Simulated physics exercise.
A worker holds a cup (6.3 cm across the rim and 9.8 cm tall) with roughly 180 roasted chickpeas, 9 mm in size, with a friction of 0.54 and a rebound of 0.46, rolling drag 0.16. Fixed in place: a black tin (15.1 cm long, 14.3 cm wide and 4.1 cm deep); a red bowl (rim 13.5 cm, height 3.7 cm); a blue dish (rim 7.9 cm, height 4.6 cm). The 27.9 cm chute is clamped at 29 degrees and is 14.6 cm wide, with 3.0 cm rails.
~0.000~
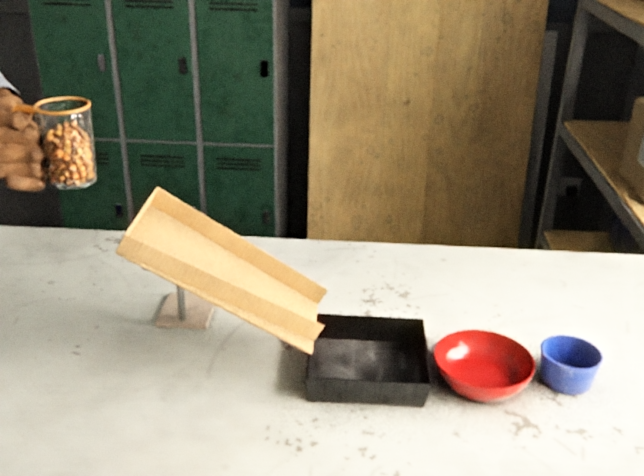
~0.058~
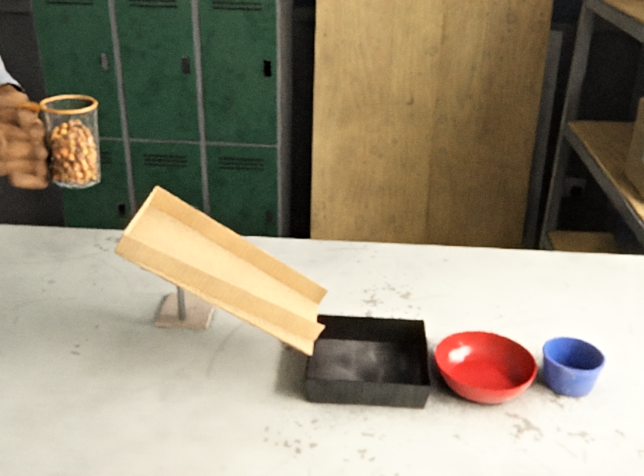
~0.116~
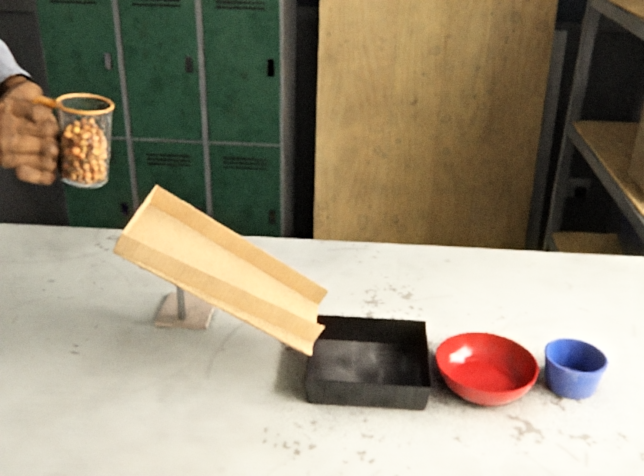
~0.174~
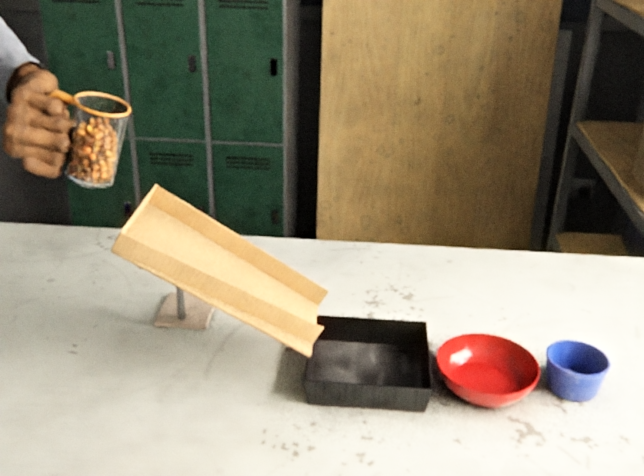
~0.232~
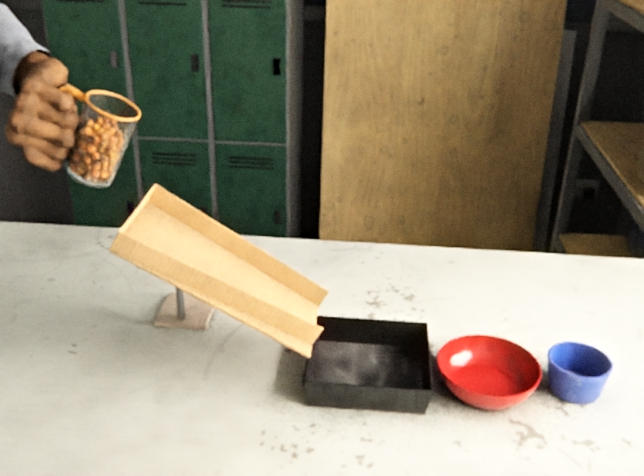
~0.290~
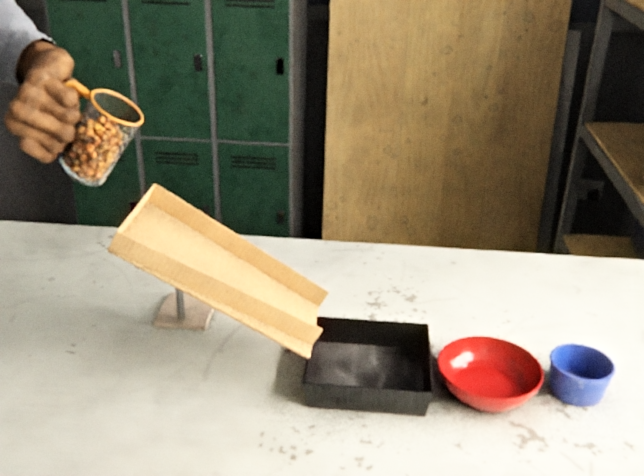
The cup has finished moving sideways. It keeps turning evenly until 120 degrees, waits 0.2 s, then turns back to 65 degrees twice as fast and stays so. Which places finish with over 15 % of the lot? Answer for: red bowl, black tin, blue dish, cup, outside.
In the red bowl: No; in the black tin: Yes; in the blue dish: No; in the cup: No; outside everything: No.
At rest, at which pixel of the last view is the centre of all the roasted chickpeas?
Near (396, 371).
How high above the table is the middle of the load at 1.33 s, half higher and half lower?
About 14 cm.
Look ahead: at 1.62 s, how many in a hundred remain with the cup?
About 10 per cent.
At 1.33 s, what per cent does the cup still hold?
Some 10 per cent of the load.
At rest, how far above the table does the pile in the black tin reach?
About 2.5 cm.
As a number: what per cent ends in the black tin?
About 90 per cent.
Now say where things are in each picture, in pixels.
In the first picture, cup at (65, 125); tilt 0 degrees; moved 0.0 cm; lip at (87, 106); top of the load at (73, 133); black tin at (368, 346); red bowl at (484, 357); blue dish at (572, 351).
In the second picture, cup at (70, 124); tilt 2 degrees; moved 0.7 cm; lip at (94, 106); top of the load at (84, 132).
In the third picture, cup at (84, 125); tilt 8 degrees; moved 2.4 cm; low side right; lip at (110, 108); top of the load at (68, 131).
In the fourth picture, cup at (99, 126); tilt 16 degrees; moved 4.0 cm; low side right; lip at (128, 113); top of the load at (80, 130).
In the fifth picture, cup at (105, 127); tilt 25 degrees; moved 4.8 cm; low side right; lip at (137, 117); top of the load at (87, 127).
In the sixth picture, cup at (106, 128); tilt 33 degrees; moved 4.8 cm; low side right; lip at (140, 122); top of the load at (93, 127); black tin at (370, 351); red bowl at (490, 365); blue dish at (583, 361). It turns about 145 degrees a second.
After 0.69 s, tilt 90 degrees; cup 100 %; middle of all pieces near (88, 141).
After 1.02 s, tilt 120 degrees; cup 65 %, slope 35 %; middle of all pieces near (123, 174).
After 1.33 s, tilt 89 degrees; black tin 25 %, cup 10 %, slope 65 %; middle of all pieces near (258, 281).
After 1.62 s, tilt 65 degrees; black tin 85 %, cup 10 %, slope 5 %; middle of all pieces near (360, 346).
At rest (2.5 s), red bowl 0 %, black tin 90 %, outside 0 %, blue dish 0 %, cup 10 %, slope 0 %.
